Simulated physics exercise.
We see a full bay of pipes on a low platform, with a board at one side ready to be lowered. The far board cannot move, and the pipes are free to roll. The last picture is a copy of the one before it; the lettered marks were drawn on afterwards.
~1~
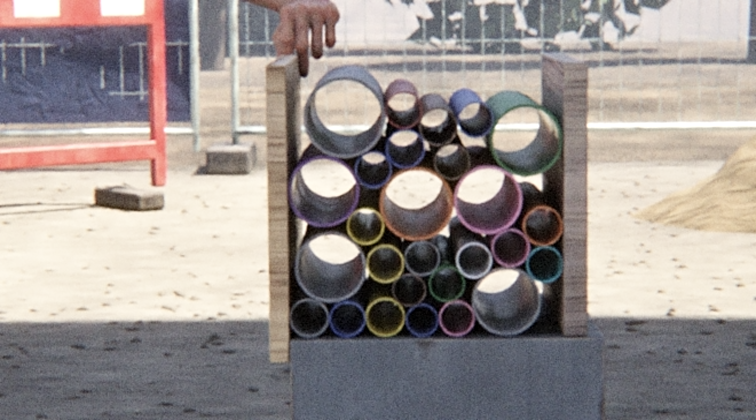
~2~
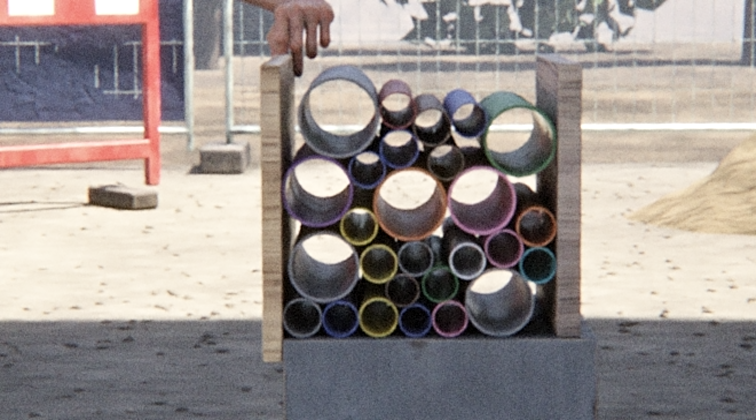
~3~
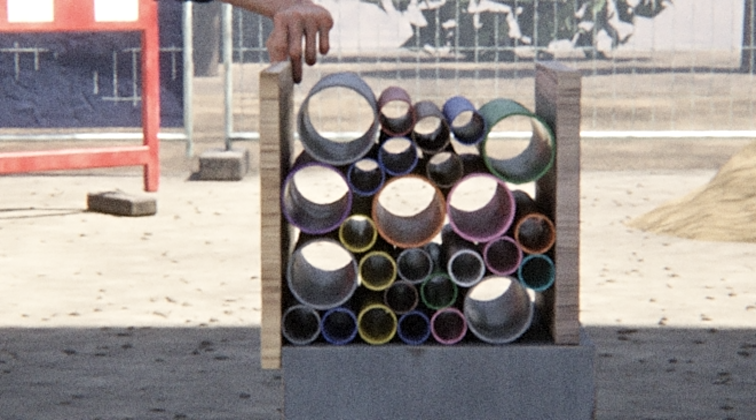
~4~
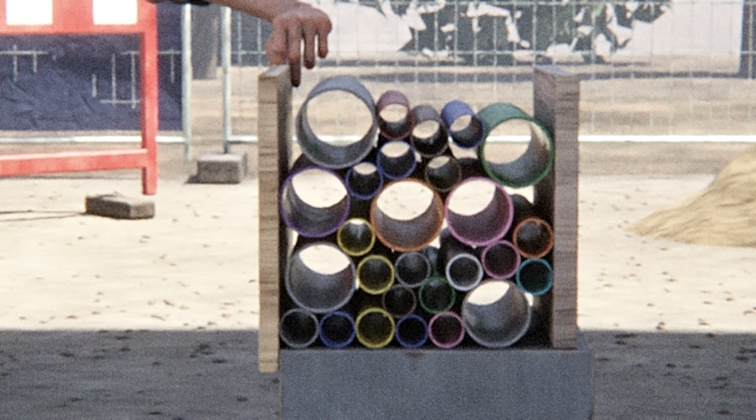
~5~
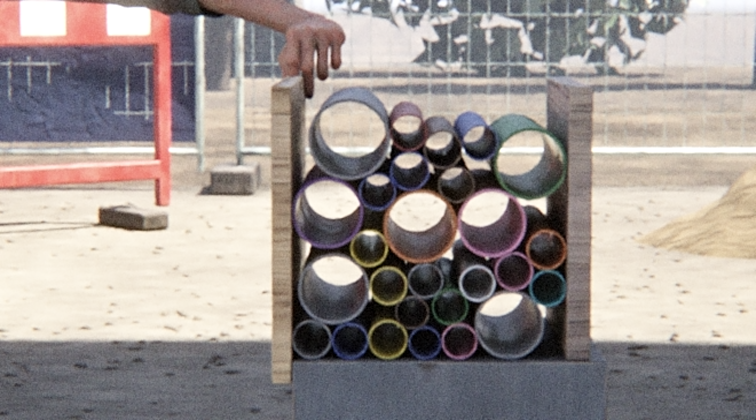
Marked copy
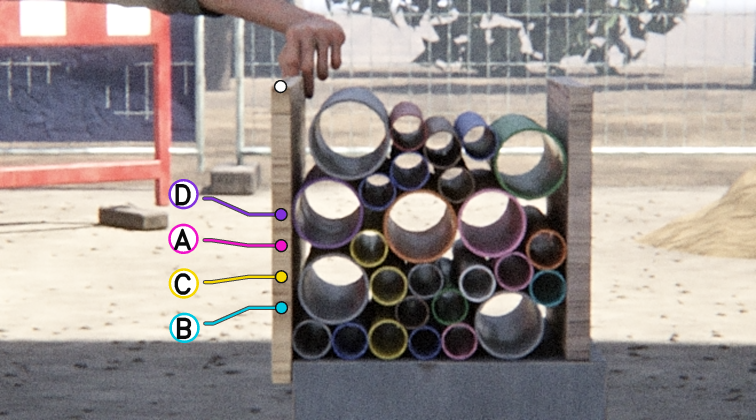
On a low grey platform outdoors, a hand rests on a board beside stacked pipes that stay still.
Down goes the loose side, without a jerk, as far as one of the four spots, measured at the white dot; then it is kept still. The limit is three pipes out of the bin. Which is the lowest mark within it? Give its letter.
No lower than A.
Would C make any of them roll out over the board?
Yes.
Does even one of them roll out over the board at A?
No, at A.
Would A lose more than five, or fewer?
Fewer than five.
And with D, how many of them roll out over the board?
The count is none.
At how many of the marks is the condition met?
Two of them.
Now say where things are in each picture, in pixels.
The first frame shows a yellow pipe (385, 264); an orange pipe (417, 204); a brown pipe (452, 161).
The second frame shows a brown pipe (446, 162); a blue pipe (470, 121).
The third frame shows side board (279, 202); a grey pipe (301, 324).
The fourth frame shows a grey pipe (496, 313); a yellow pipe (375, 274).
The fifth frame shows an orange pipe (420, 227); a brown pipe (456, 184); a blue pipe (480, 143).
On the marked copy, A at (281, 245); B at (282, 308); C at (282, 277); D at (281, 215); the white dot at (281, 87).
With A. Early on, top of the board (291, 159).
Further on, top of the board (292, 241).
At the end, top of the board (292, 245), none out over the board.
As for the rest, B more than three out over the board; C more than three out over the board; D none out over the board.
